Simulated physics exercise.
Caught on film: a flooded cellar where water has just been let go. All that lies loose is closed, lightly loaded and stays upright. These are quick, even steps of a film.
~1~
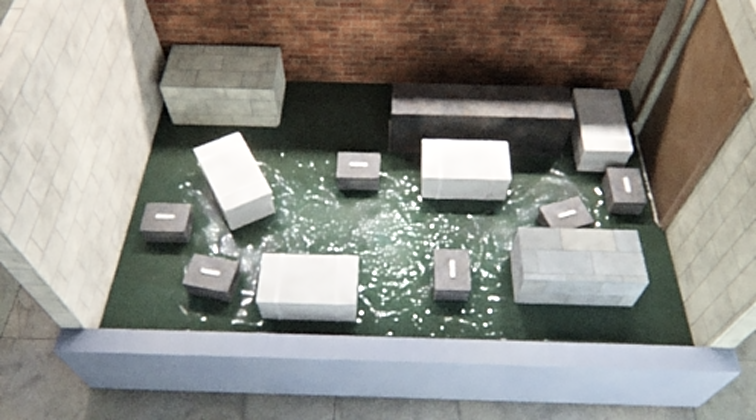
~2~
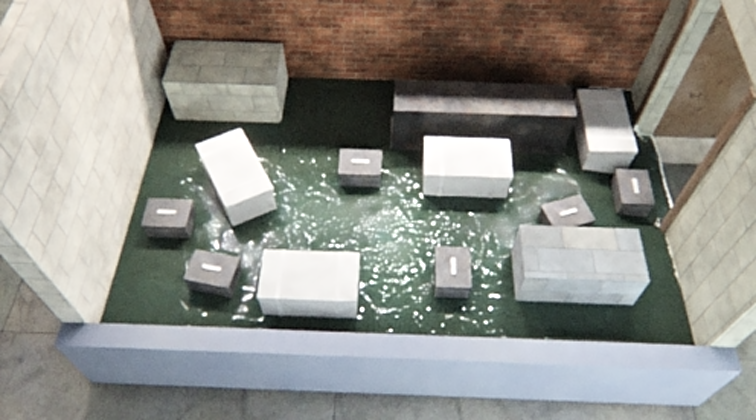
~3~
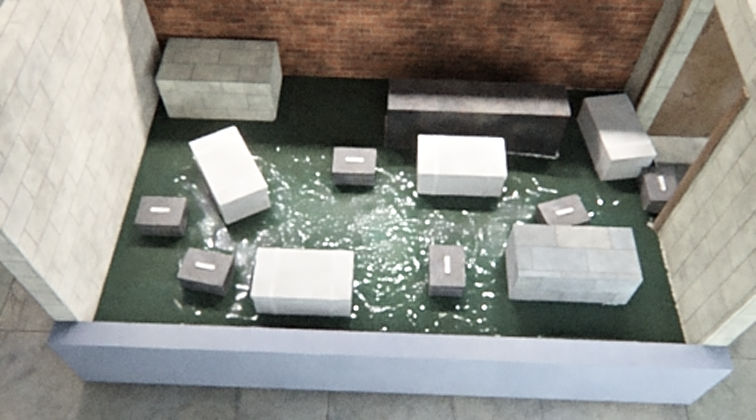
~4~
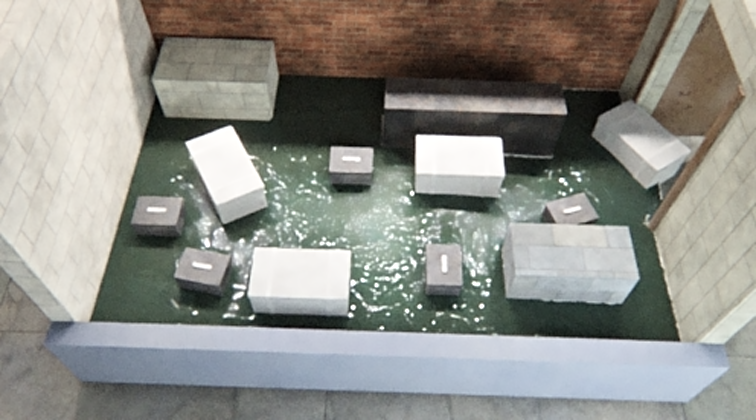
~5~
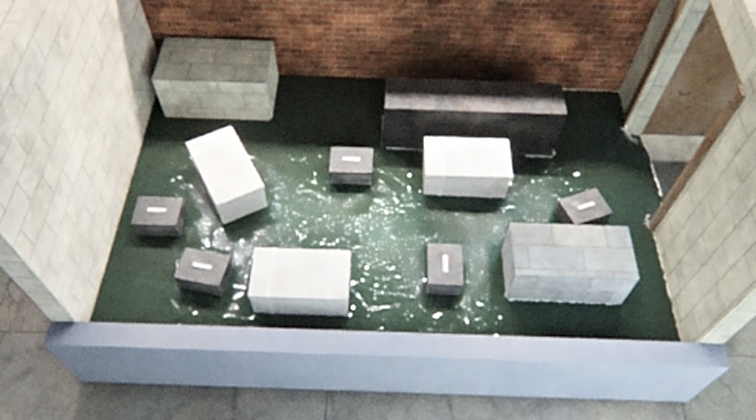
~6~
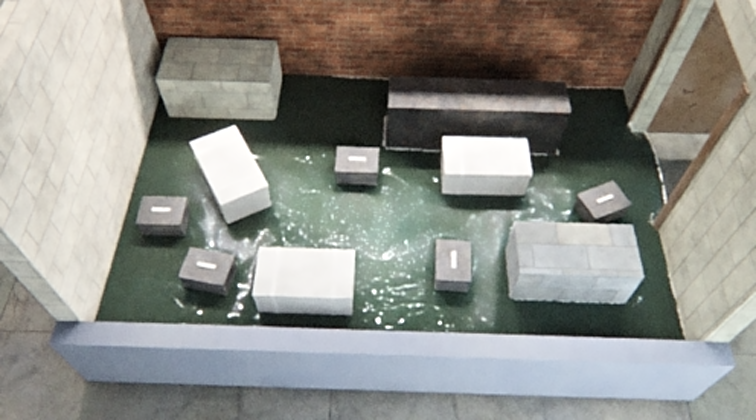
A pale box and a small dark box slipped out through an opening on the right of a flooded, walled space, then another white box and small dark box drifted slightly right.
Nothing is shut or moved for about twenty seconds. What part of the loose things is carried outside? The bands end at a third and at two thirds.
Share: Between one and two thirds.
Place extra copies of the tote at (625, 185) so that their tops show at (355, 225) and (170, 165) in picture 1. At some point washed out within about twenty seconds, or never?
One after the other: Washed out, left behind.
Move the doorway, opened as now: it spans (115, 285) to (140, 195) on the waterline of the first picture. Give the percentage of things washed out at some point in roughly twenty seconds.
Near 70 in a hundred.
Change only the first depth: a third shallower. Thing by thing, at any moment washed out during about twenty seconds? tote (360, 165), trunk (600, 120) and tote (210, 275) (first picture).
In turn: Out, out, no.
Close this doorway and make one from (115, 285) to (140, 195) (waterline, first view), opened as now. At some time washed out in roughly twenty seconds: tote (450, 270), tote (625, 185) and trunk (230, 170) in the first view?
As listed: Gone, left behind, gone.
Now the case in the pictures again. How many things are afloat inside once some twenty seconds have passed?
4 of them.
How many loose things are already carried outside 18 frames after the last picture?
5 of them.
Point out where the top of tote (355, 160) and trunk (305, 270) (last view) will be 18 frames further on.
Roughly at (641, 161) and (413, 262).
A moment on, 3 of 10 are out; 7 afloat.
Next, 5 of 10 are out; 5 afloat.
Later, 6 of 10 are out; 4 afloat.
In the end, 6 of 10 are out; 4 afloat.
